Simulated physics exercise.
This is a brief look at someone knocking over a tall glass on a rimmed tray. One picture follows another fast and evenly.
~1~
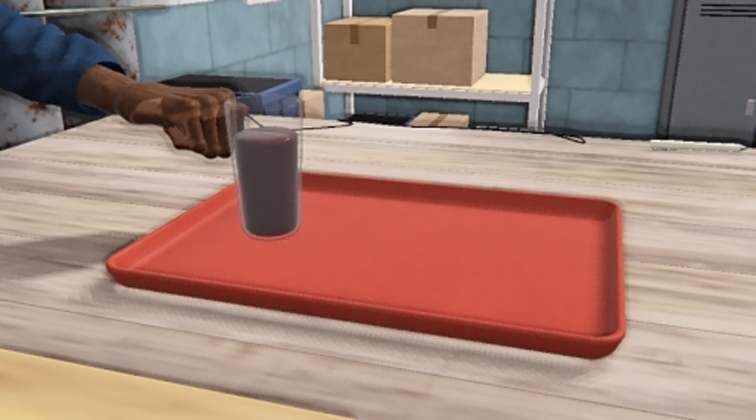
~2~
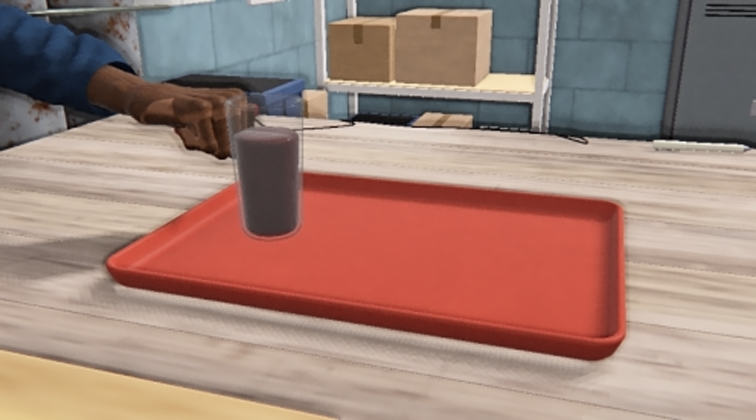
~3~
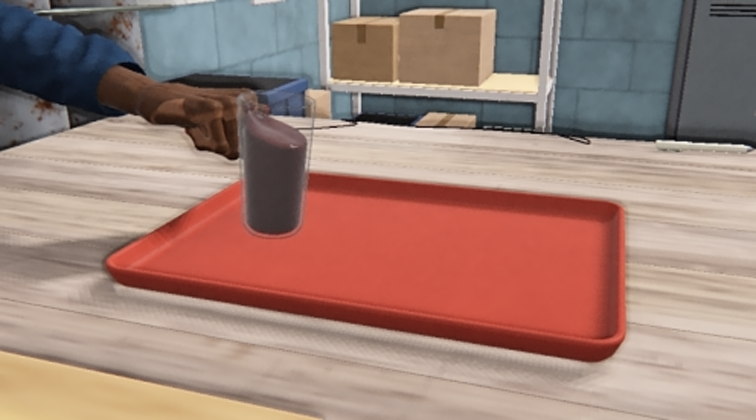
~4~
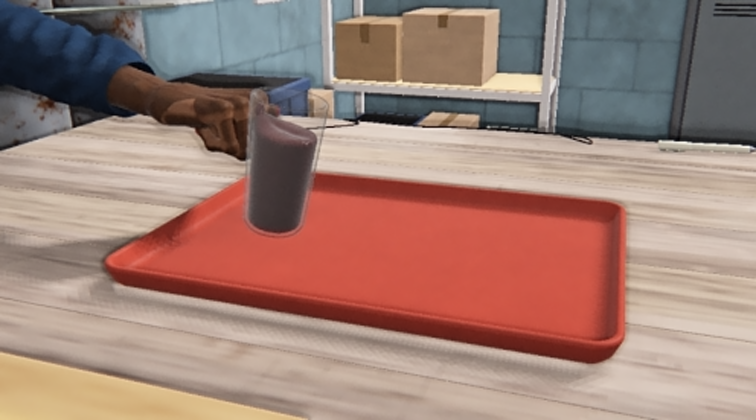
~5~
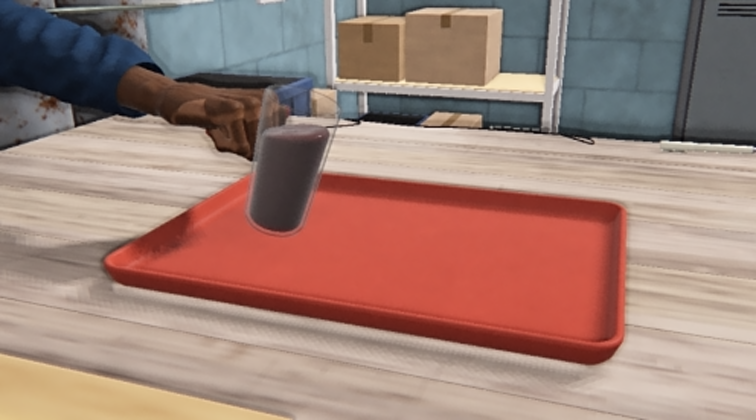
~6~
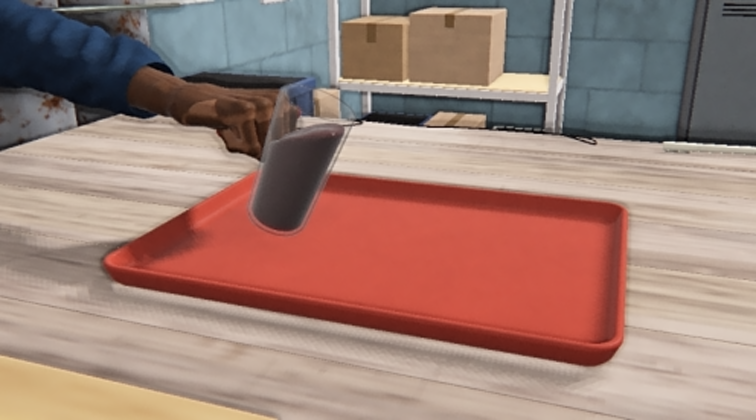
In a room with blue tiled walls, a pale wooden tabletop is seen from slightly above, with the view shifting barely at all. A tall clear glass of dark purplish liquid stands on the left of a rimmed red tray, beside a blue-sleeved arm, with cardboard boxes shelved behind. The hand pushes rightward, and the glass tilts steadily further right while the liquid sloshes inside.
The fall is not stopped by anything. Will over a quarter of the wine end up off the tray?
Yes.
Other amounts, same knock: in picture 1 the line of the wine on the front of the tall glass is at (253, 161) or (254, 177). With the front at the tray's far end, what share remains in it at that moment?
65 % and 60 %.
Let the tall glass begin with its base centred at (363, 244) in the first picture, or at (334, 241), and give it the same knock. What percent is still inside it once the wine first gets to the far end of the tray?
85 % and 70 %.
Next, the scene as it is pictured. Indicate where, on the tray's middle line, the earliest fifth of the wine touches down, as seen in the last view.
I'd put the spot somewhere close to pixel (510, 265).
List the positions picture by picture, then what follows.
The first picture shows tilt 0°; right rim (297, 105); surface from (240, 131) to (297, 135); the tray's far rim is at (619, 258); the tray is clear ahead.
The second picture shows tilt 0°; right rim (298, 105); surface from (240, 131) to (298, 136).
The third picture shows tilt 6°; right rim (310, 107); surface from (249, 104) to (306, 140).
The fourth picture shows tilt 11°; right rim (323, 110); surface from (260, 105) to (318, 138).
The fifth picture shows tilt 17°; right rim (337, 115); surface from (268, 133) to (330, 131).
The sixth picture shows tilt 24°; right rim (350, 122); surface from (274, 148) to (345, 130).
A moment on, the tall glass is falling and 100 per cent is in the glass, 0 on the tray and 0 above or beyond its rim.
Next, the tall glass lies on its side and 81 per cent is in the glass, 11 on the tray and 8 above or beyond its rim.
Then the tall glass lies on its side and 48 per cent is in the glass, 38 on the tray and 13 above or beyond its rim.
Later the tall glass lies on its side and 25 per cent is in the glass, 41 on the tray and 34 above or beyond its rim.
Finally, 66 per cent is held by tray and glass, 34 is off the tray.
